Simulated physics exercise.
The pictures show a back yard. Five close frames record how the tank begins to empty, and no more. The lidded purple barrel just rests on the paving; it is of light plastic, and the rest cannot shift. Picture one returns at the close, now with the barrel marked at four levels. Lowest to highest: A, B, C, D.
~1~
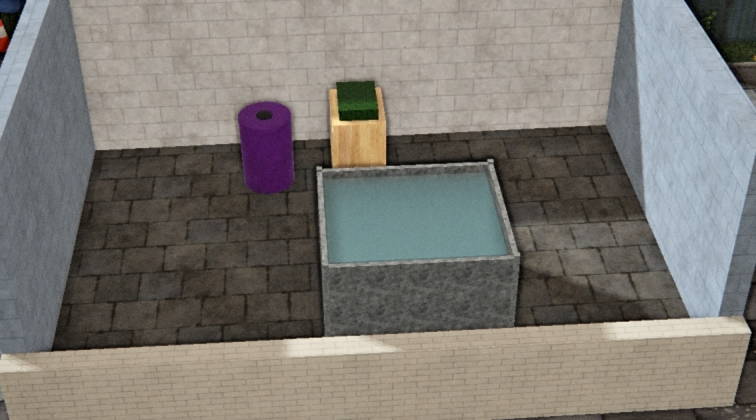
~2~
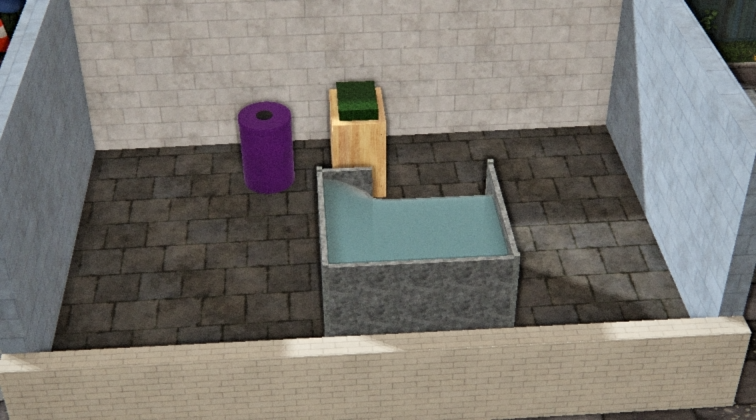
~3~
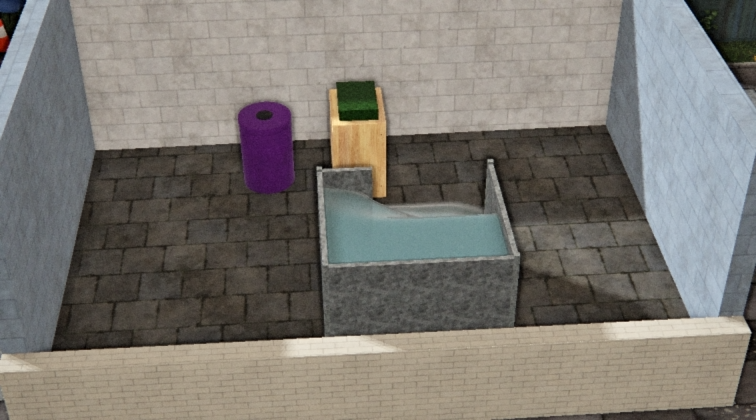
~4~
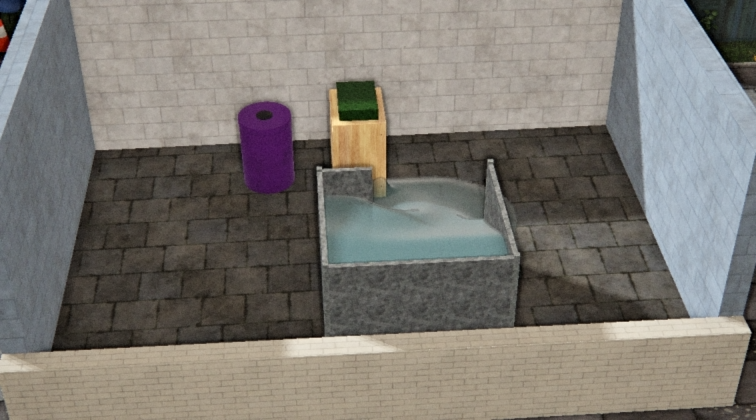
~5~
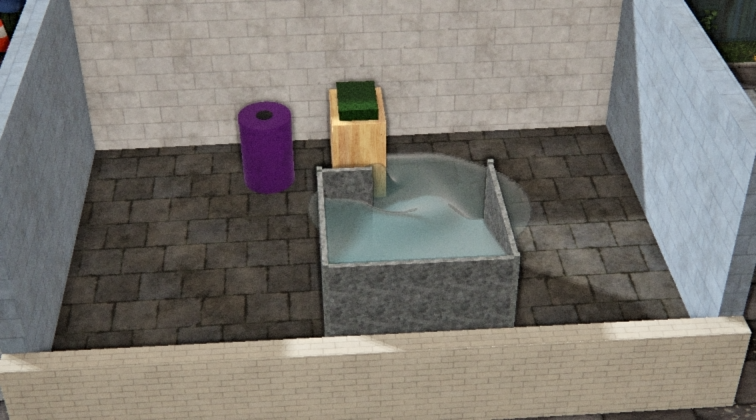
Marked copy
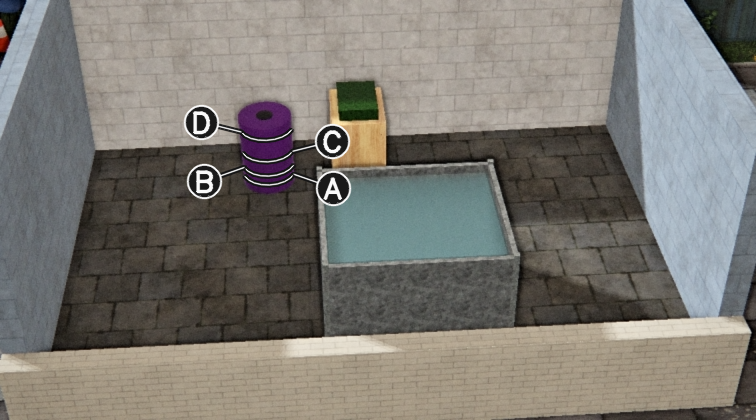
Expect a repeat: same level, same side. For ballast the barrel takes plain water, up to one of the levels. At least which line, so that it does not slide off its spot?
B will do.
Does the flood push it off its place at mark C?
No.
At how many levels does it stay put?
Three.
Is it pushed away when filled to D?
No, not at all.
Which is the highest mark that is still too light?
A.
On the marked copy, A at (269, 184); B at (268, 176); C at (267, 161); D at (266, 140); from the bottom up A, B, C, D.
For mark A, it is pushed about its own width away.
For mark B, it does not move.
For mark C, it does not move.
For mark D, it does not move.
